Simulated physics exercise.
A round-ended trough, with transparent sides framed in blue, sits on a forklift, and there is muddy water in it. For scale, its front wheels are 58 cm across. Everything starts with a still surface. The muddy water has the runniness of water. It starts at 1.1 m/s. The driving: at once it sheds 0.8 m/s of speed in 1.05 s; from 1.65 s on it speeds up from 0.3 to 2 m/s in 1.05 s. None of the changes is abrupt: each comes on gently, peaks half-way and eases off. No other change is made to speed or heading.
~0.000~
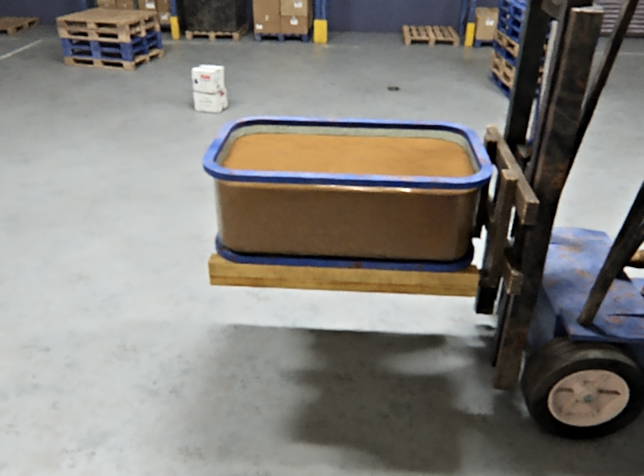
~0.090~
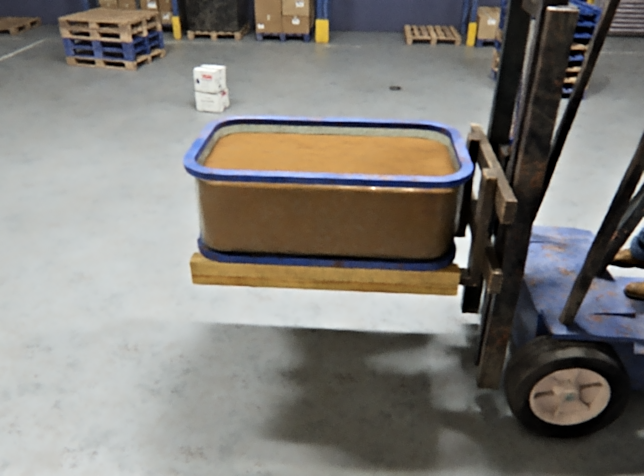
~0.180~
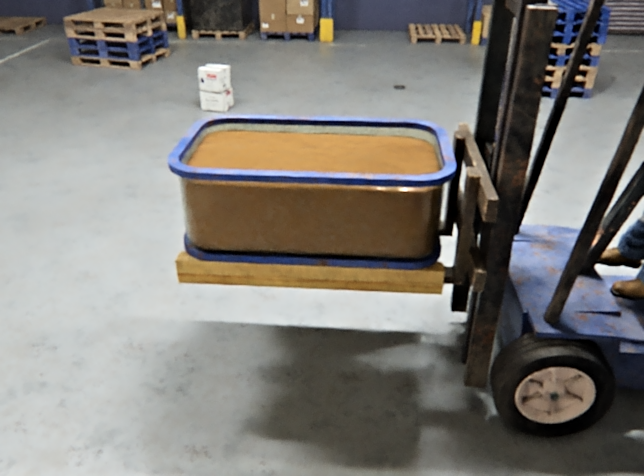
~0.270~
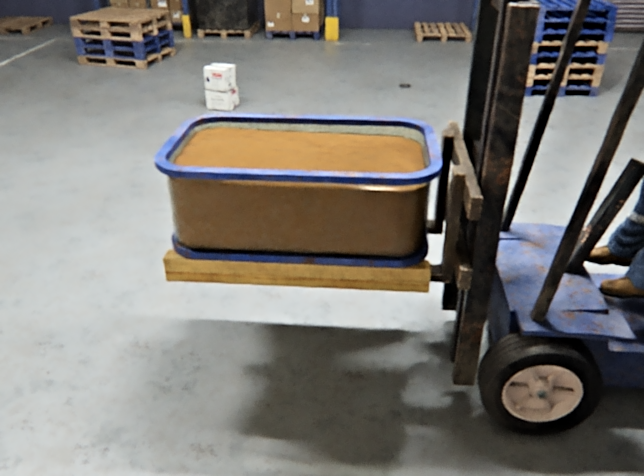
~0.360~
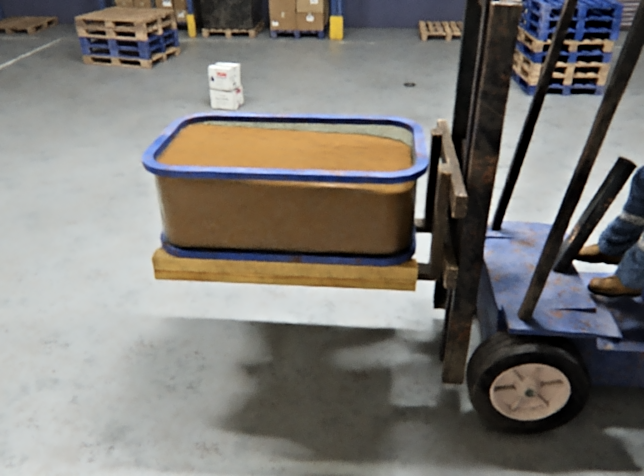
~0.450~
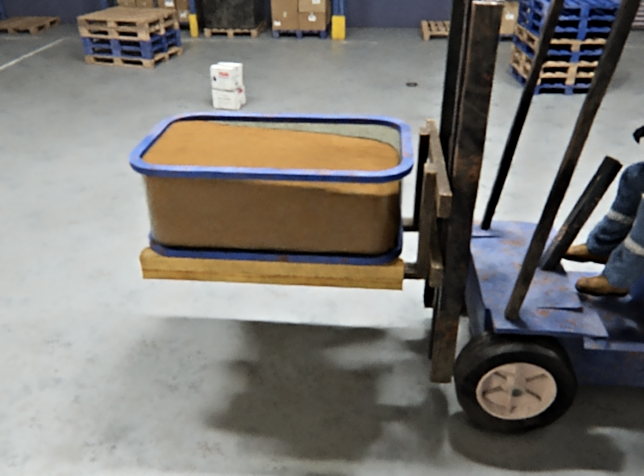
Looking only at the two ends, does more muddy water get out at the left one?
No, more gets out at the right one.
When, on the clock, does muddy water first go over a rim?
At roughly 1.0 s.
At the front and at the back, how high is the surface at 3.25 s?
I'd put it at about 52 cm in front and about 26 cm behind.
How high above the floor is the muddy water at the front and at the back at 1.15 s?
Heights: Front 40 cm, then back 32 cm.
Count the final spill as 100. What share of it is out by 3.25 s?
About 60 per cent.
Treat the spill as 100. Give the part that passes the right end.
Around 50 in a hundred.
By 1.15 s it stands 33 cm high behind and 40 cm in front; 1 per cent has gone over the left end.
By 2.15 s it stands 43 cm high behind and 28 cm in front; 1 per cent has gone mostly over the left end, some over the right end.
By 3.25 s it stands 27 cm high behind and 52 cm in front; 6 per cent has gone over the right end, a little elsewhere.
By 5.68 s 9 per cent has gone over the right end and the left end, a little elsewhere; the left end has passed 3 per cent and the right end 5.
